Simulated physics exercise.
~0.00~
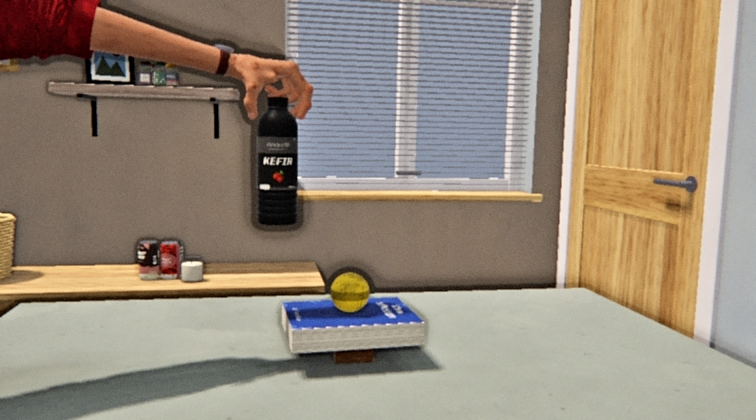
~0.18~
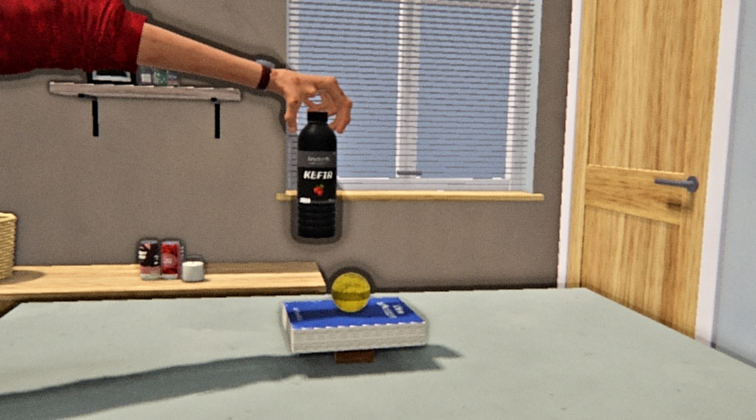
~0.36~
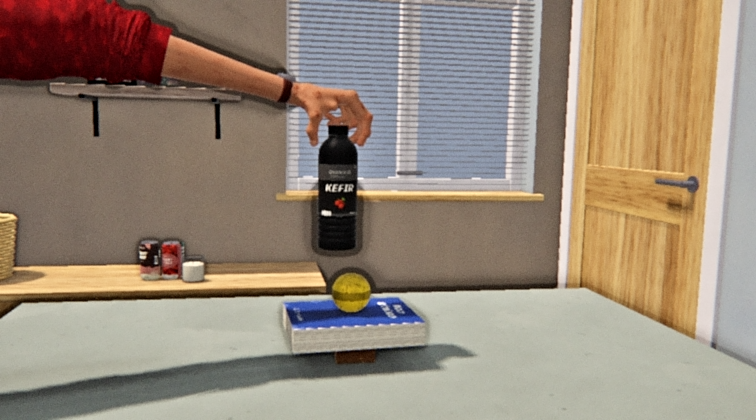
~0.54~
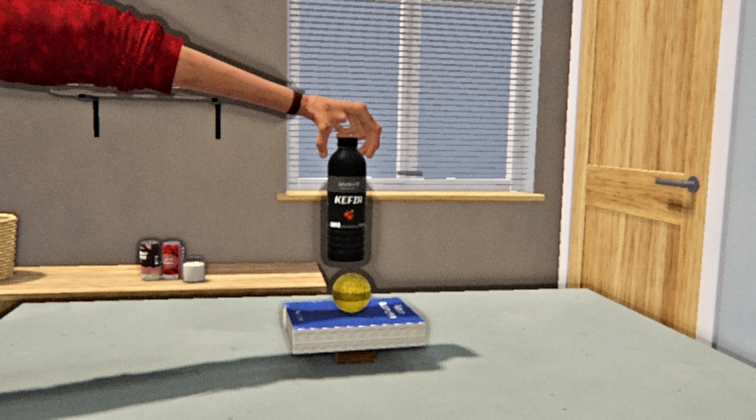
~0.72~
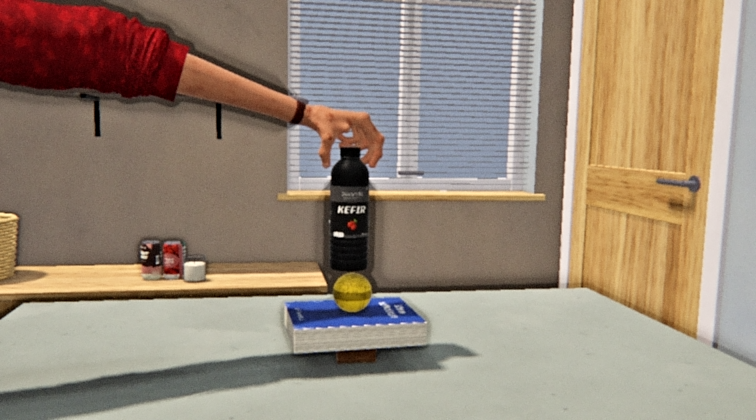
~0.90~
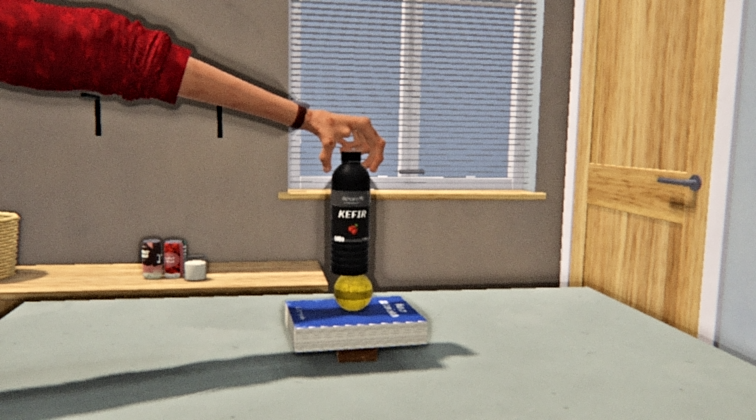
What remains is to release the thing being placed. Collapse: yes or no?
Collapse: Yes.
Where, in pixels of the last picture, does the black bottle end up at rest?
At about (204, 346).
After 1.50 s, black bottle now fallen; yellow ball rolled a little.
After 1.60 s, yellow ball rolled a little.
At rest (4.0 s), fallen, black bottle; the other 3 in place. Seen from the same camera at the end, black bottle near (204, 346). The pile loses its balance.
